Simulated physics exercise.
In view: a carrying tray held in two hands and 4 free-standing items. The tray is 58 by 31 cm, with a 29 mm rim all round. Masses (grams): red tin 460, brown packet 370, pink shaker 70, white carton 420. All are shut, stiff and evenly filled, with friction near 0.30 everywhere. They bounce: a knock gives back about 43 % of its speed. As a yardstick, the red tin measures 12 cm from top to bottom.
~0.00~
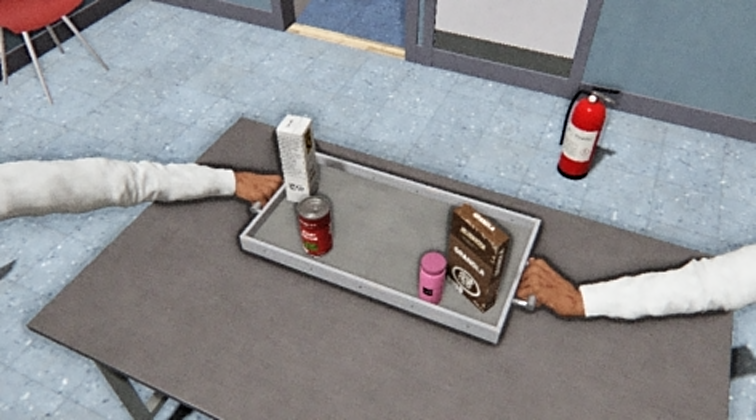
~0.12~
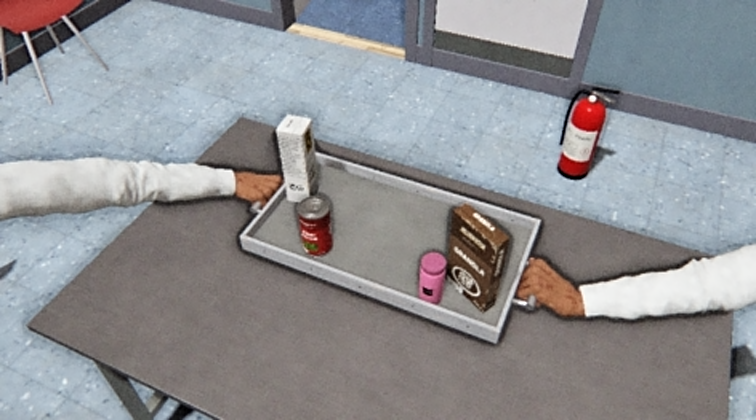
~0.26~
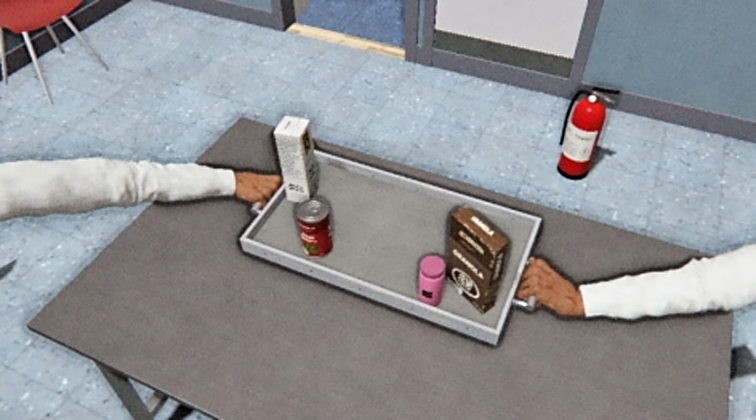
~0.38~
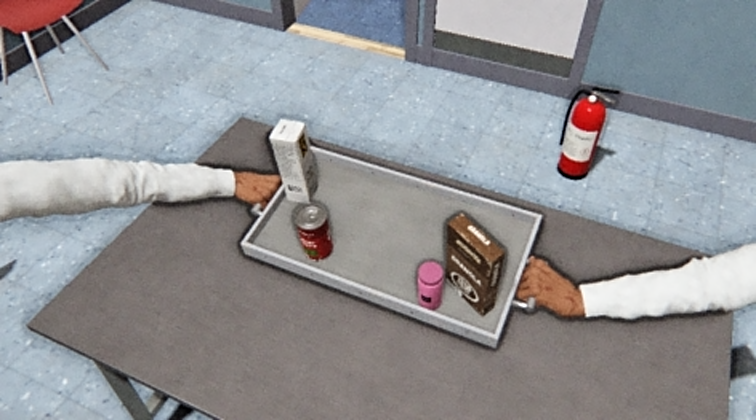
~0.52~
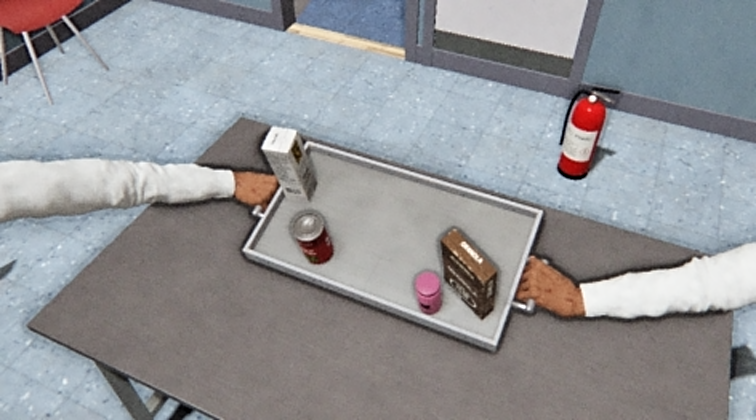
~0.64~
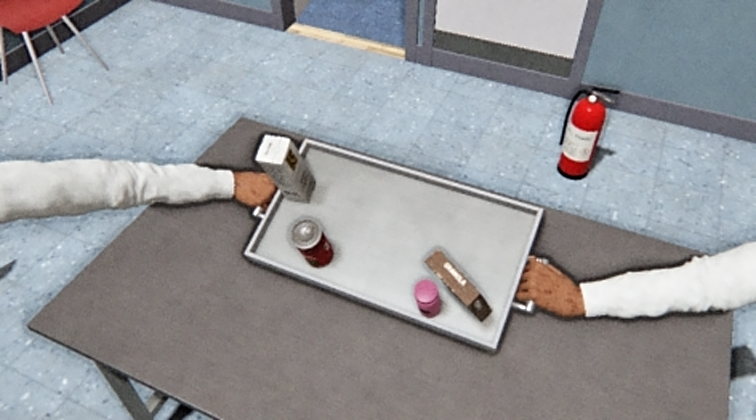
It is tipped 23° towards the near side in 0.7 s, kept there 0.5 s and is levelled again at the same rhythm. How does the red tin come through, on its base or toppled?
The red tin is still upright.
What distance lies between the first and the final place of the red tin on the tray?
Some 3 cm.
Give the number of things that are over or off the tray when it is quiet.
3 of them.
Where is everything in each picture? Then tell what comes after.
Tray level; red tin (316, 227); brown packet (475, 260), in the first frame.
Tray level; white carton (299, 161); brown packet (475, 260), in the second frame.
Tray tilted 2°, near edge down; pink shaker (432, 282); white carton (298, 162), in the third frame.
Tray tilted 7°, near edge down; brown packet (472, 268); pink shaker (431, 287), in the fourth frame.
Tray tilted 16°, near edge down; white carton (292, 167); brown packet (469, 277), in the fifth frame.
Tray tilted 21°, near edge down; red tin (313, 245); pink shaker (428, 299), in the sixth frame.
After 1.04 s, tray tilted 23°, near edge down; brown packet and pink shaker now off the tray; red tin slid 3 cm near (308, 256); white carton tipped 61° from how it sat.
After 1.54 s, tray tilted 18°, near edge down; white carton now off the tray; red tin slid 3 cm near (308, 252).
At rest (2.5 s), off the tray and tipped over, brown packet, pink shaker and white carton; red tin in place, give or take 5 cm. Seen from the same camera at the end, red tin near (310, 236).
